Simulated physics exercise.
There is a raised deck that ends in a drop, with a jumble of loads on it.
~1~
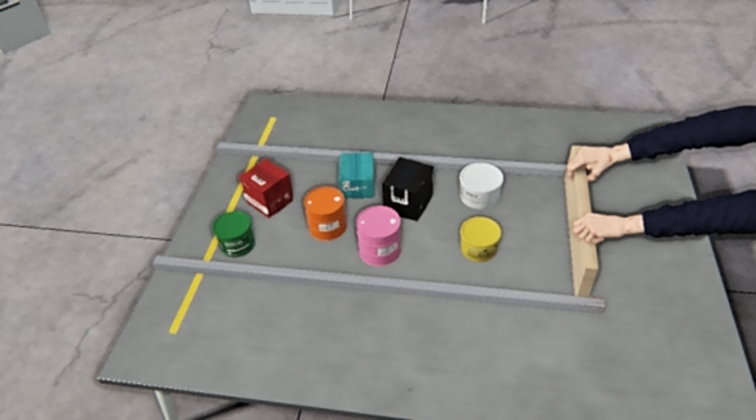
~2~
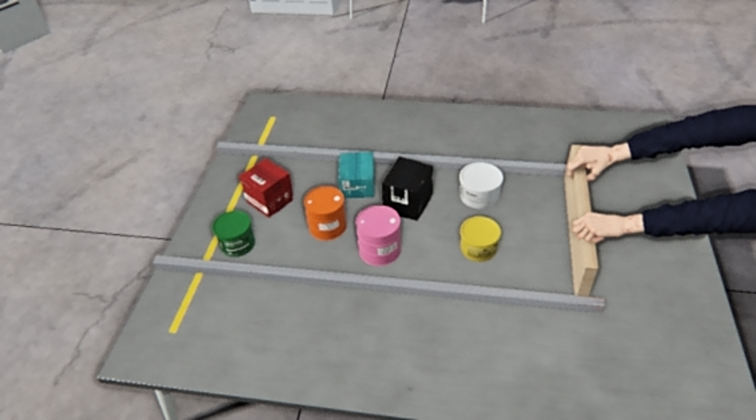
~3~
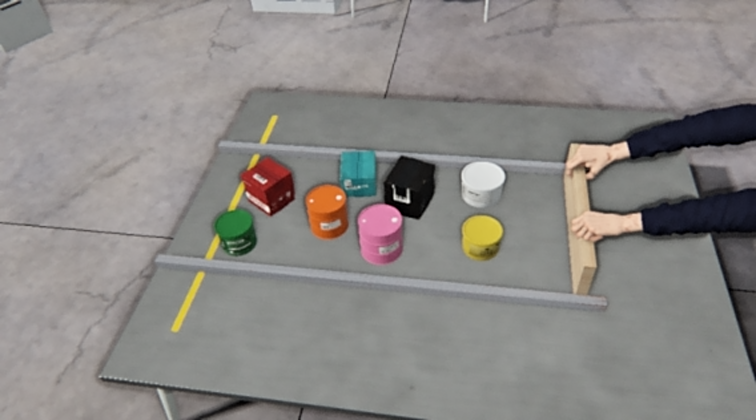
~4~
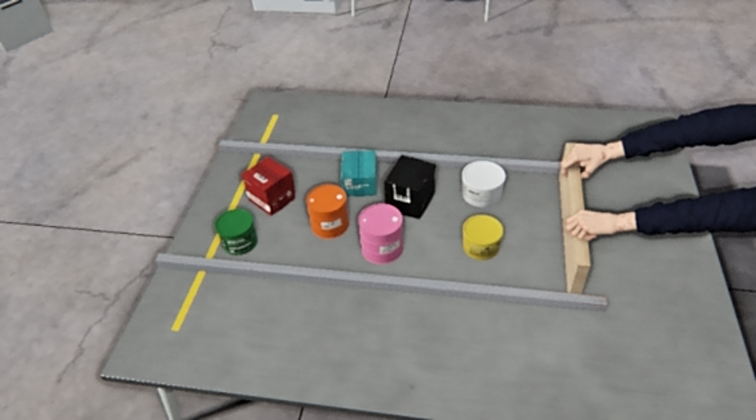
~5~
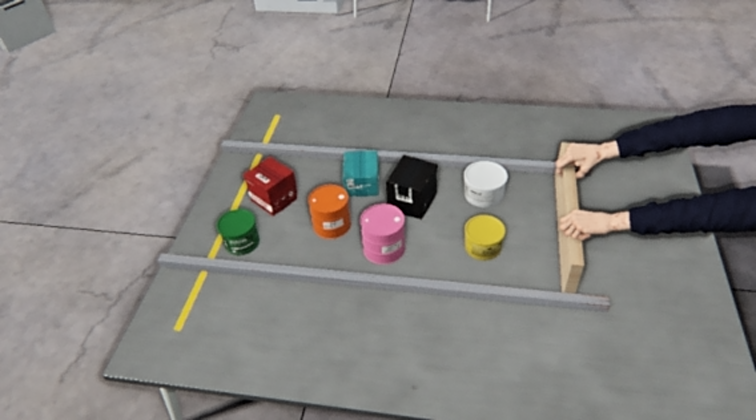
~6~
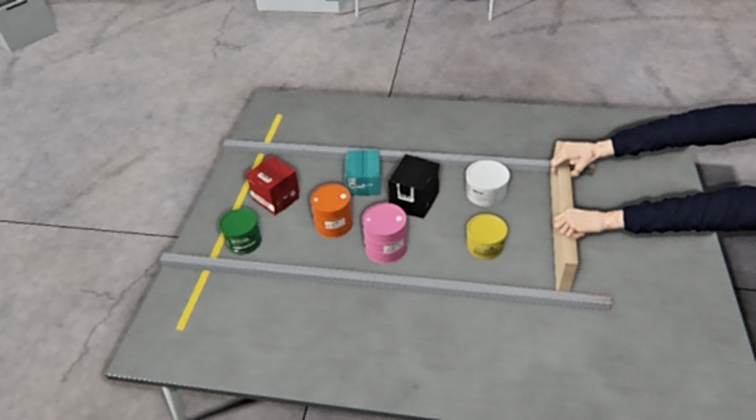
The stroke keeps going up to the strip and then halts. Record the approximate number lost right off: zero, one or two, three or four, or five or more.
Number lost: Three or four.
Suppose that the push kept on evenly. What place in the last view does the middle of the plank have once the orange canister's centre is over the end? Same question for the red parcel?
Its middle is about (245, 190) and about (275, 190).
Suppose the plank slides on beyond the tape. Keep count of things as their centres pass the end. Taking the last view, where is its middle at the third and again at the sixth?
It sits near (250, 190), and then near (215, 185).
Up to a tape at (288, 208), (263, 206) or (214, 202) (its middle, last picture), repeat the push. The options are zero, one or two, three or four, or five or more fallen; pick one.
In the order of the places given: Zero; 1 or 2; five or over.
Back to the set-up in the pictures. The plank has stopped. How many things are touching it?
Counting them up gives 3.
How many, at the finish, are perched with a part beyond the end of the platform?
1.
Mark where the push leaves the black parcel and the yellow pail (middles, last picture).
You'll find the black parcel at roughly (211, 175) and the yellow pail at roughly (212, 211).
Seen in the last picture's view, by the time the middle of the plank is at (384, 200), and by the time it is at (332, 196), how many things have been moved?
First 6, after that 7.
Early on, none off yet; green pail at rest near (241, 232); red parcel at rest near (274, 186); orange canister at rest near (332, 211).
A while later, none off yet; green pail at rest near (241, 232); red parcel at rest near (274, 186); orange canister travelled a little near (313, 213).
Further along, none off yet; green pail travelled a little near (222, 232); red parcel travelled well along near (220, 177); orange canister travelled well along near (236, 203).
Finally, the number that fall off is three or four; lost, turquoise parcel, orange canister, red parcel and green pail.
